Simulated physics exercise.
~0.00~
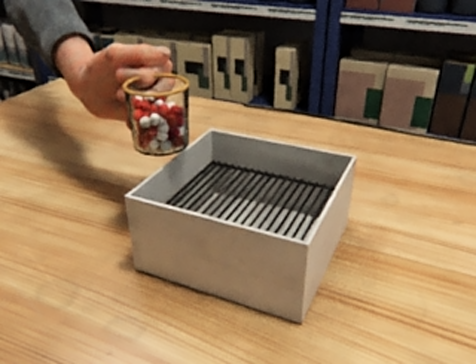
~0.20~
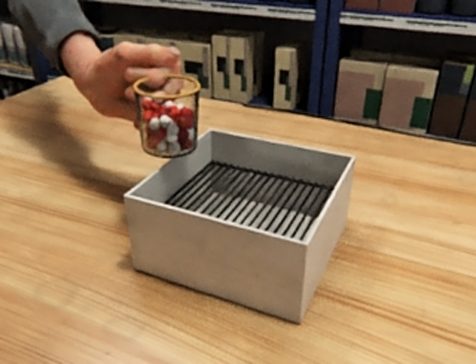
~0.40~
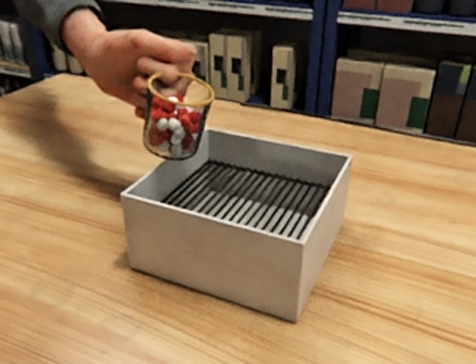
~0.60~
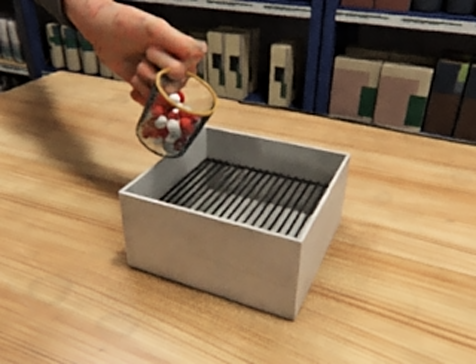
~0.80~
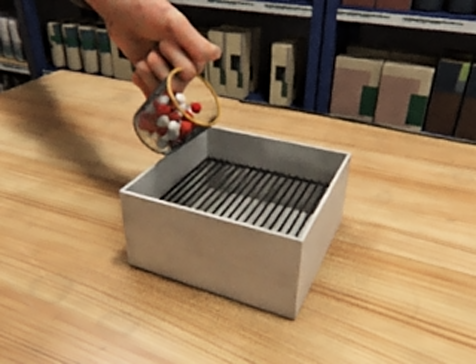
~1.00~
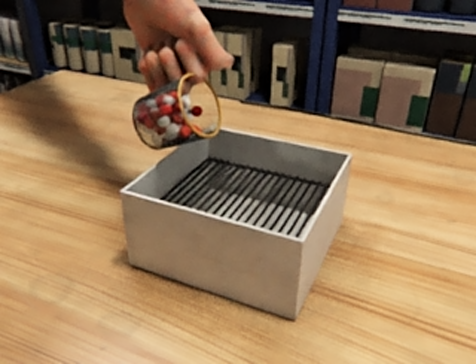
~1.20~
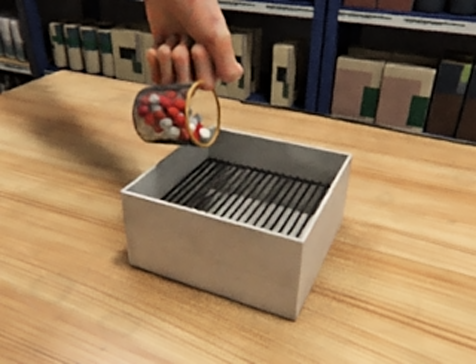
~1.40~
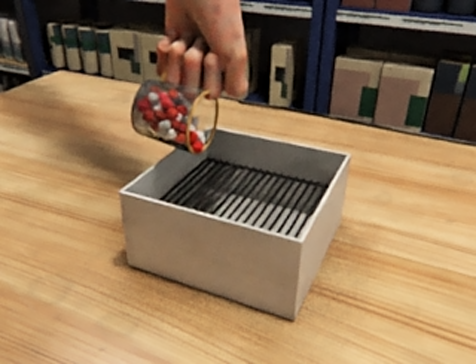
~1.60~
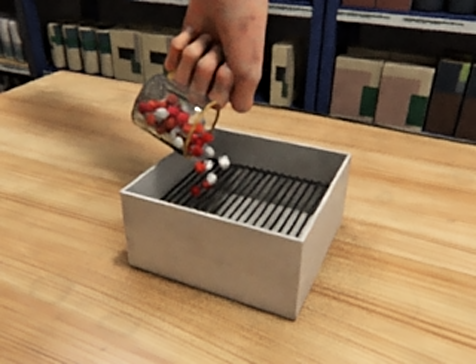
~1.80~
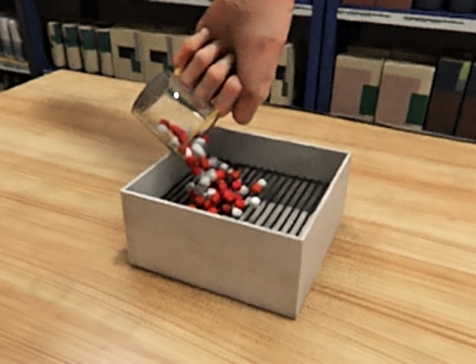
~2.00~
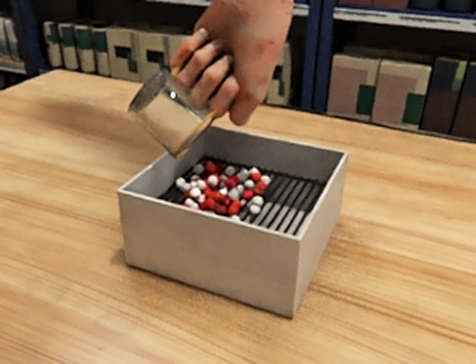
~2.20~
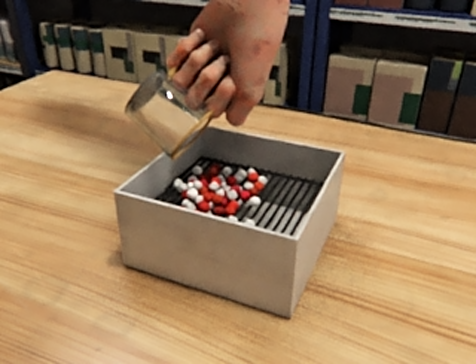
On a wooden table in front of shelves, a hand holds a clear cup of red and white pieces over a gray box with a wire rack, moves it right and tips it until empty, and the pieces all end up resting on the wires.
